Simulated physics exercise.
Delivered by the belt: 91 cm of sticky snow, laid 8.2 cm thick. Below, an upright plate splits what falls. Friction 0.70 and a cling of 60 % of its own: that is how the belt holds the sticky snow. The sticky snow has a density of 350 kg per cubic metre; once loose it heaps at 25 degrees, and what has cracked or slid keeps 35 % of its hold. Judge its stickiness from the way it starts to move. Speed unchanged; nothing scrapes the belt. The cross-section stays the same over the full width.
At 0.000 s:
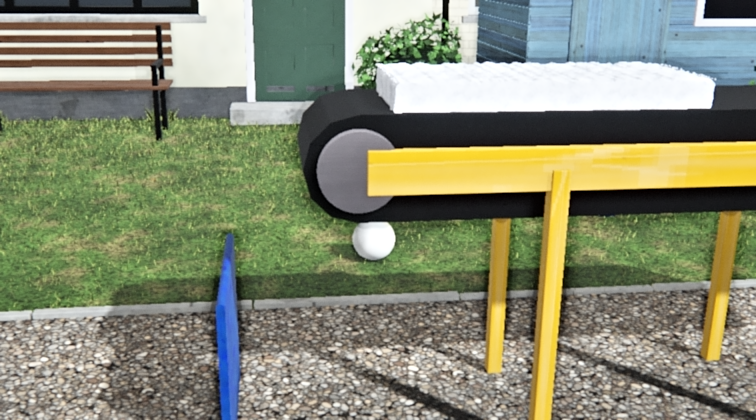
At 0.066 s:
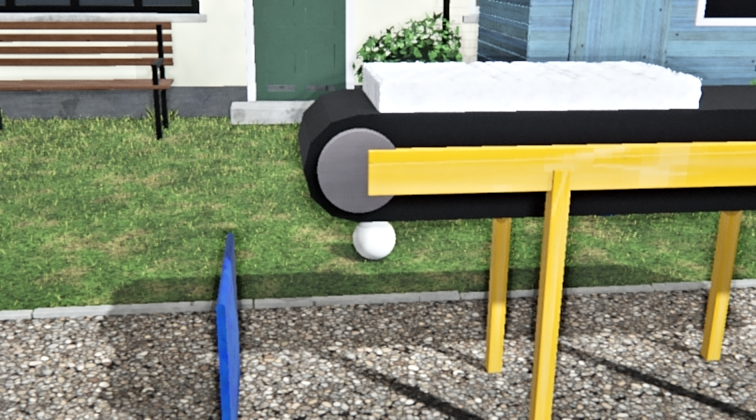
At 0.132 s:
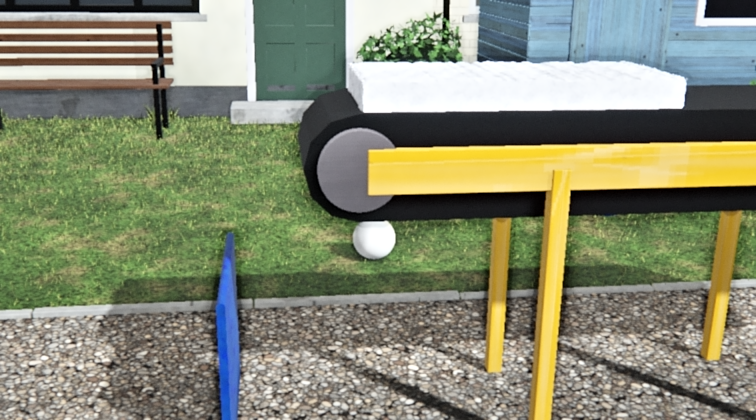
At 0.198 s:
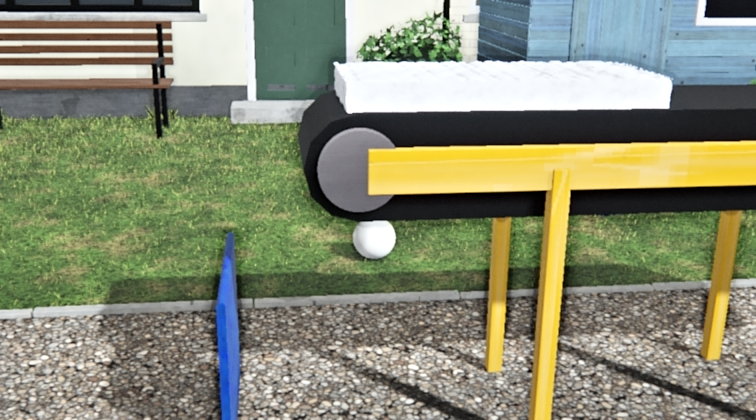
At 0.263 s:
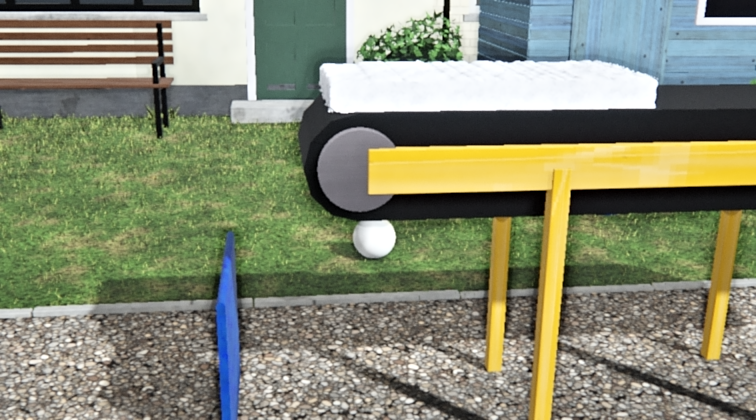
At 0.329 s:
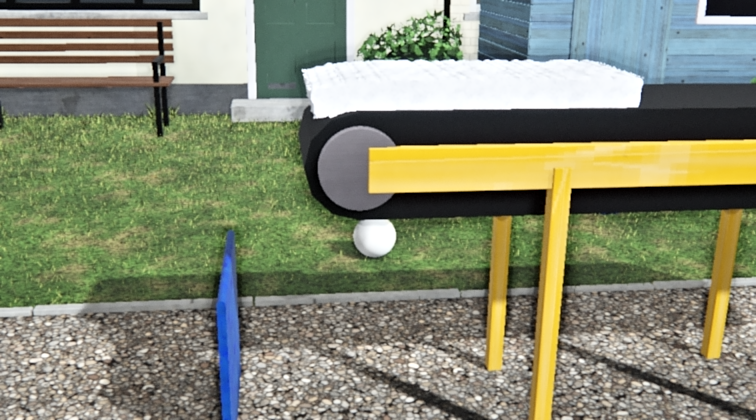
The video shows a thick white slab of sticky snow riding left along a black conveyor belt with a yellow frame, its front edge passing over the end roller, while a white ball and an upright blue plate stay still.
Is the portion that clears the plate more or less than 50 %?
The portion that clears the plate comes out short of 50 %.
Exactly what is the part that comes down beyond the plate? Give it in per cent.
Estimate: Near 14 %.
After 0.70 s, 2 % is beyond the plate's line.
After 1.14 s, 6 % is beyond the plate's line.
After 1.58 s, 10 % is beyond the plate's line.
After 2.01 s, 14 % is beyond the plate's line.
After 3.31 s, at the end, 14 % is beyond the plate's line.
